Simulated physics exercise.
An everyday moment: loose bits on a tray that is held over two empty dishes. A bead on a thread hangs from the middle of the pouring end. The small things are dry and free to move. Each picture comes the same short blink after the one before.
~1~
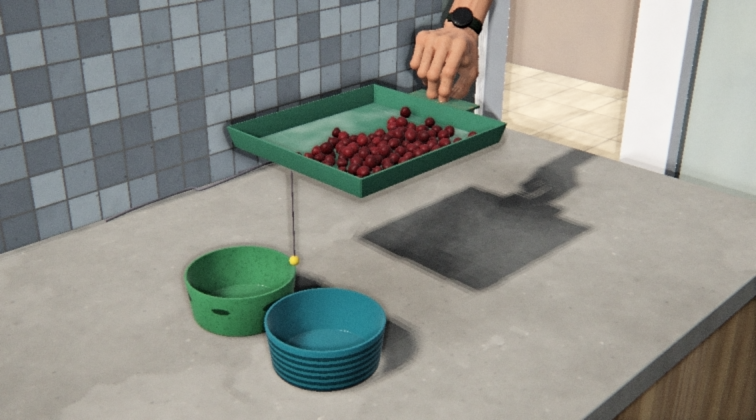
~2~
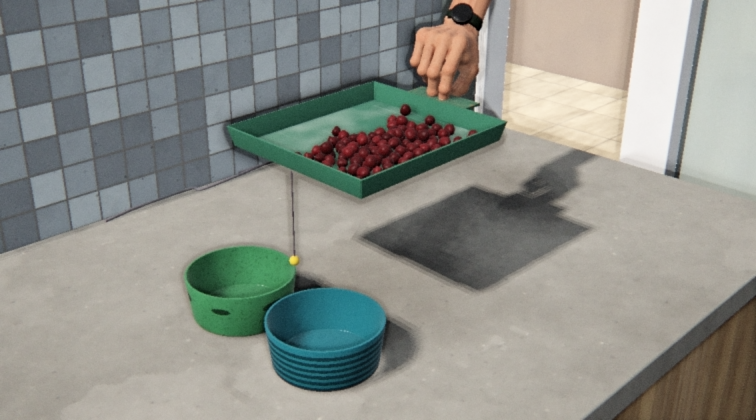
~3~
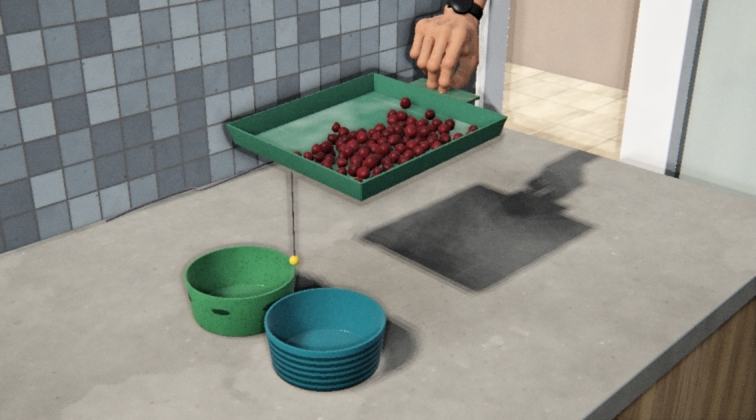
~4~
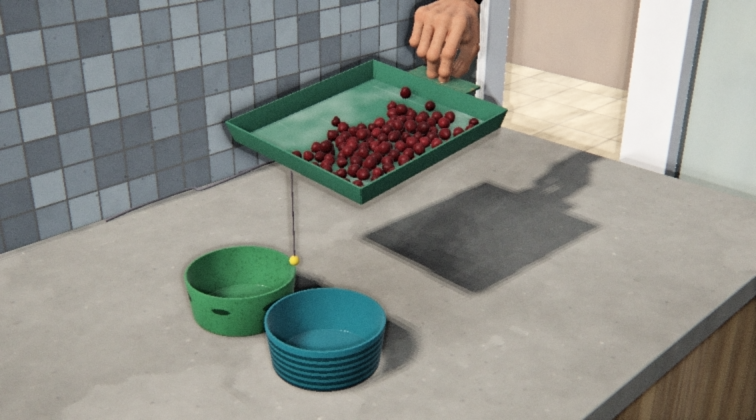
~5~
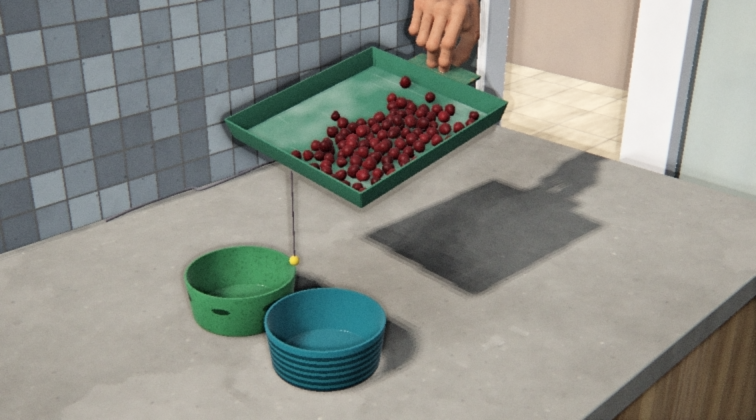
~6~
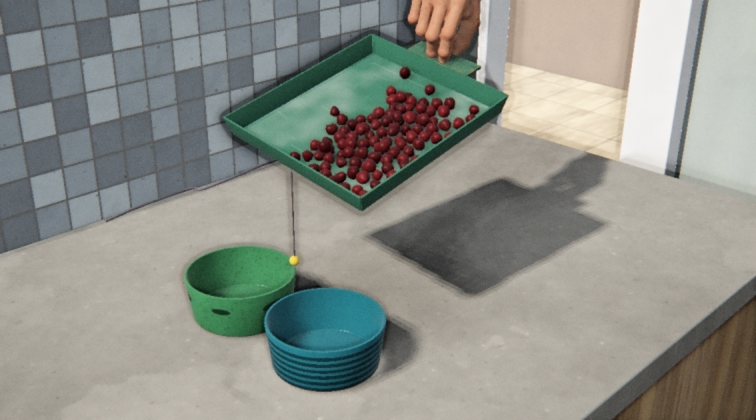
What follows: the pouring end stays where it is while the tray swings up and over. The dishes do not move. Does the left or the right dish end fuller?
The right-hand dish gets more.
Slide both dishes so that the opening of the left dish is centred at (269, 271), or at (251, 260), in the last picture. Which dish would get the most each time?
One: The right dish. Two: The right-hand dish.
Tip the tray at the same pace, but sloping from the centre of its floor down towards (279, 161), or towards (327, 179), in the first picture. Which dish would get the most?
First left, then the dish on the right.
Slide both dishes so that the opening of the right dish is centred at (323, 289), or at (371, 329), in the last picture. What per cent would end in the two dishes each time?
The first gives 60 %, the second 70 %.
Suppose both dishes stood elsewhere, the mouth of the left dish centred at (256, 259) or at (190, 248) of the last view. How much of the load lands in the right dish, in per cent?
About 90 and 20 per cent.
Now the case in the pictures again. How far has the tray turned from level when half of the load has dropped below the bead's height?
Near 105 degrees.
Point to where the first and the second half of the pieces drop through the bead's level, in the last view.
Early half (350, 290), late half (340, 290).
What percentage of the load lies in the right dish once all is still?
It comes to 80 per cent or so.
Shortly afterwards, tray tipped steeply; all but a few on the tray; only a few in the right dish; only a few in the air.
Next, tray tipped right over; the bulk on the tray; a little in the right dish; a little in the air.
Some moments later, tray tipped past a quarter turn; the bulk in the right dish; near a quarter outside both.
In the end, tray tipped past a quarter turn; the bulk in the right dish; none at all in the left dish; near a quarter outside both.
